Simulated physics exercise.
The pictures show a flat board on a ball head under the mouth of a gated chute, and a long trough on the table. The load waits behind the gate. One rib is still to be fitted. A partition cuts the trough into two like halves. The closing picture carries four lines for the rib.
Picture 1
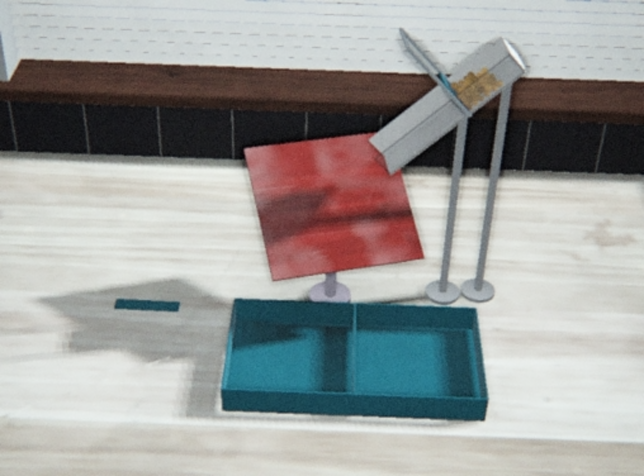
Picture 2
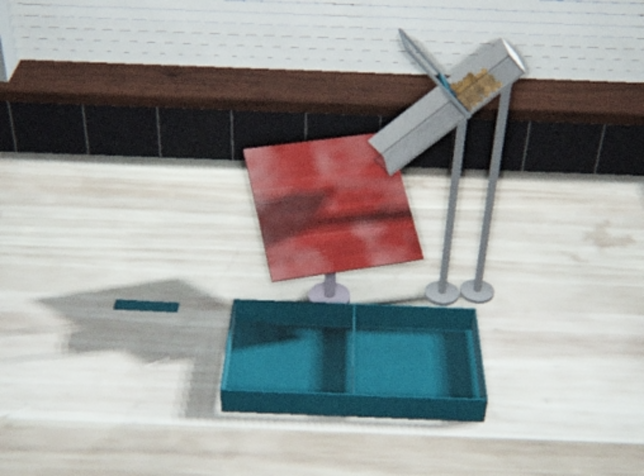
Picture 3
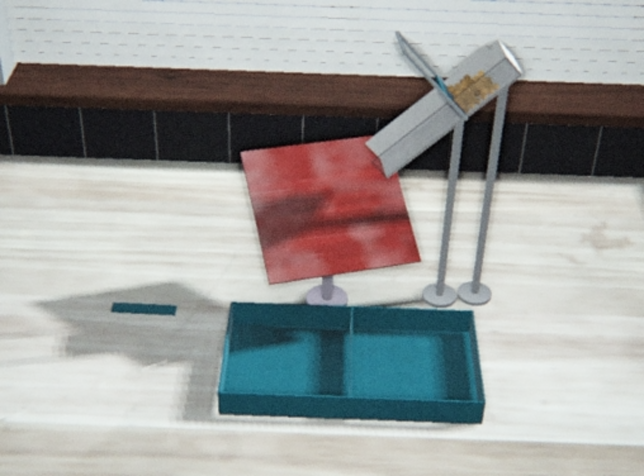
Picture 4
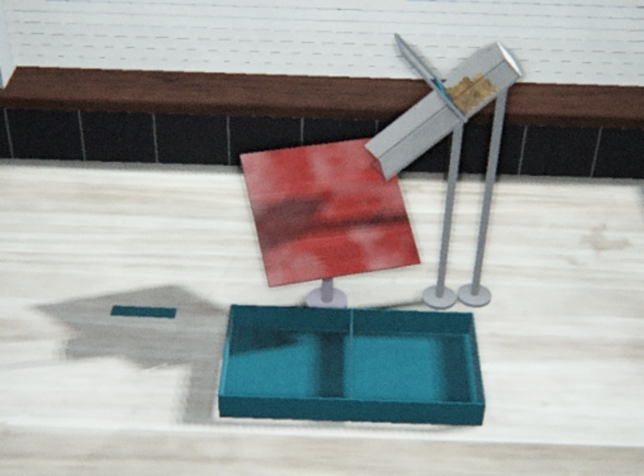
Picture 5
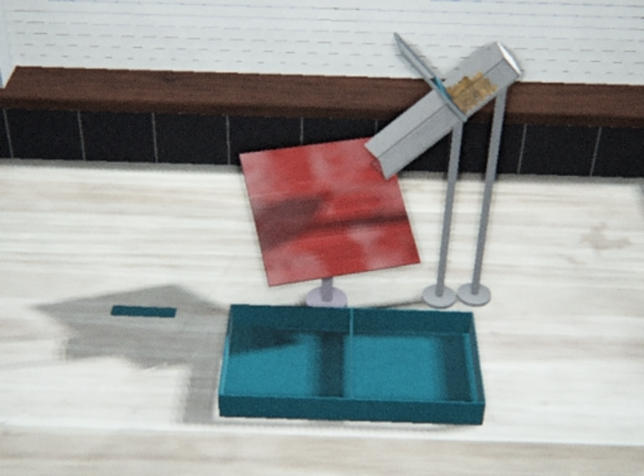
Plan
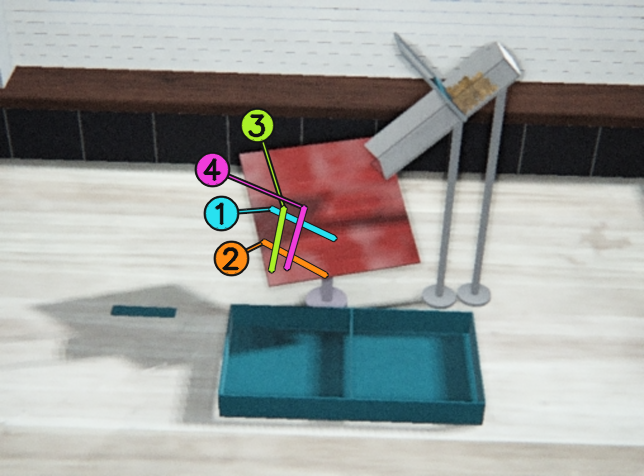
Nothing moves except the view itself, which shifts very slightly, while the tan load stays behind the closed gate in the raised grey chute at upper right. The scene is a pale, wood-grained tabletop seen from the front and above, backed by dark tiles, a brown ledge and a white lined wall. A tilted red board stands left of the chute's two posts, behind a teal, two-part trough, with a small teal strip and a grey shadow at left.
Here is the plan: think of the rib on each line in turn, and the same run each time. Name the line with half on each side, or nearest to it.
2.
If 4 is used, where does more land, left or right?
Left.
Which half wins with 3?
More lands on the left.
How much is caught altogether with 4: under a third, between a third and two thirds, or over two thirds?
Over two thirds.
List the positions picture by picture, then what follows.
In the first picture, load behind the gate at (471, 88), dried chickpeas; lip of the chute at (387, 165), sloping fairly steeply.
In the second picture, middle of the board at (333, 203), tilted fairly steeply; middle of its low edge at (350, 270); of its high edge at (318, 140).
In the third picture, front corners of the trough at (218, 392) and (485, 402); front end of its middle wall at (352, 397); gate still shut at (442, 87).
In the fourth picture, middle of the load at (467, 93); lip at (383, 171).
In the fifth picture, middle of the load at (466, 92); lip at (383, 170).
On the marked copy, line 1 from (272, 209) to (333, 238); line 2 from (264, 242) to (325, 275); line 3 from (283, 208) to (271, 269); line 4 from (304, 208) to (287, 267).
If 1 is chosen, of what is caught, a small part in the left half, most in the right.
If 2 is chosen, of what is caught, about two thirds in the left half, about a third in the right.
If 3 is chosen, of what is caught, most in the left half, a small part in the right.
If 4 is chosen, of what is caught, most in the left half, a small part in the right.
